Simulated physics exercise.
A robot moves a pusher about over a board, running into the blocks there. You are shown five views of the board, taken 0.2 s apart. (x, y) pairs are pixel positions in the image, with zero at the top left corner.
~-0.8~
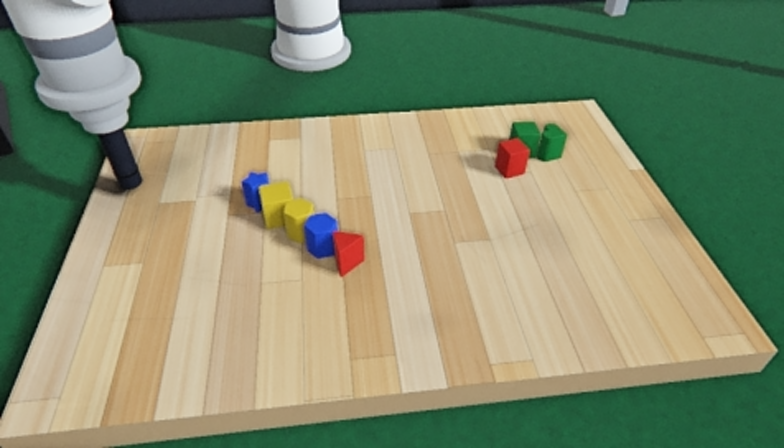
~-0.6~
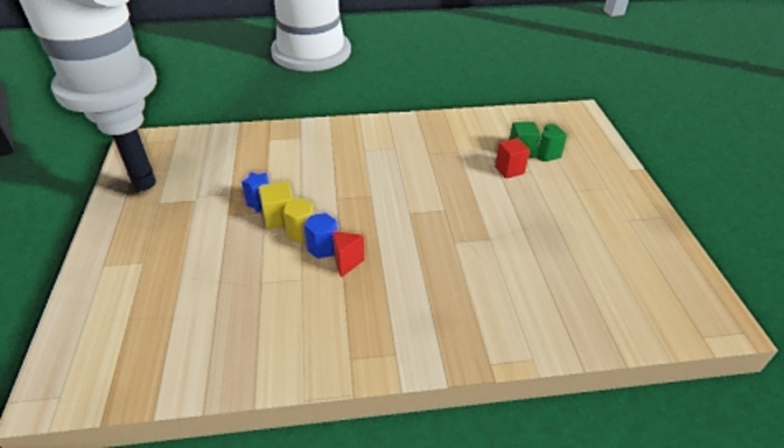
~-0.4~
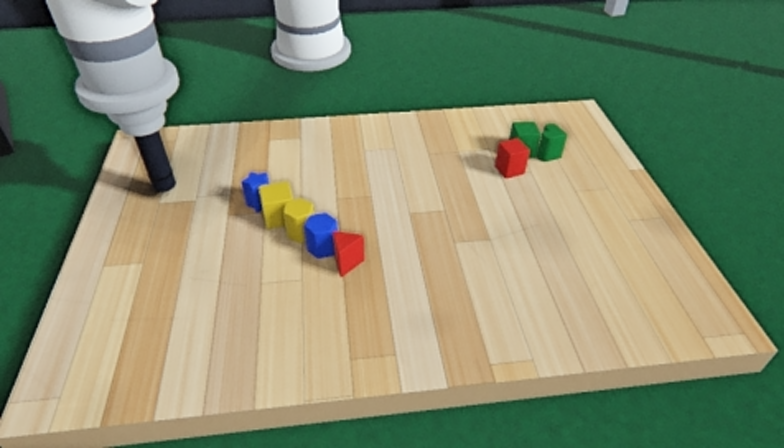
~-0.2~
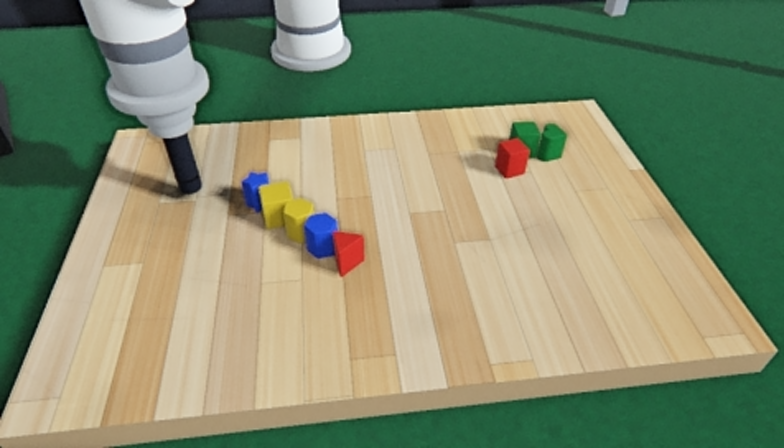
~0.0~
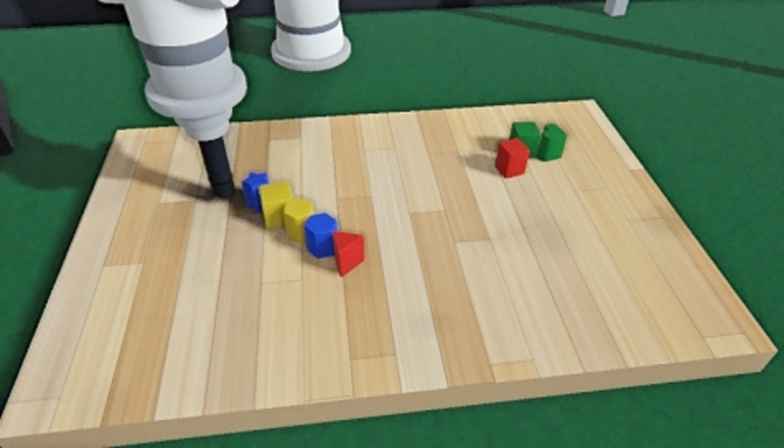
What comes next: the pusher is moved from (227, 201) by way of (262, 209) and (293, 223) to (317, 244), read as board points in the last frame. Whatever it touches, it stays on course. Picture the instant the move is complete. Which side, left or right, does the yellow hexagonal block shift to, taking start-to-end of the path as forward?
Taking start-to-end as forward, the block's sideways shift goes to the right.
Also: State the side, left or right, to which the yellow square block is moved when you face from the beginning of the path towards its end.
It's going to go left.
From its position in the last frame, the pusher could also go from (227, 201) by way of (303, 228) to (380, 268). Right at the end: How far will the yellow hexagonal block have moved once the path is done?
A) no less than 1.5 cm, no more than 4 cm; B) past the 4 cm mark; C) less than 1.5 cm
I'll go with B - past the 4 cm mark.
What follows on the original path. One third of the way, pusher (261, 199); blue star-shaped block (277, 175), turned 65° anticlockwise; yellow square block (298, 188), turned 35° clockwise; yellow hexagonal block (303, 210), turned 25° clockwise; blue hexagonal block (323, 226); red triangular piece (348, 240).
Two thirds of the way, pusher (291, 213); blue star-shaped block (282, 176), turned 100° anticlockwise; yellow square block (316, 189); yellow hexagonal block (305, 212), turned 30° clockwise; blue hexagonal block (324, 228), turned 15° anticlockwise; red triangular piece (349, 241).
At the end, pusher (316, 234); blue star-shaped block (282, 176), turned 100° anticlockwise; yellow square block (320, 191), turned 20° anticlockwise; yellow hexagonal block (328, 235), turned 60° clockwise; blue hexagonal block (340, 254), turned 15° anticlockwise; red triangular piece (367, 249).
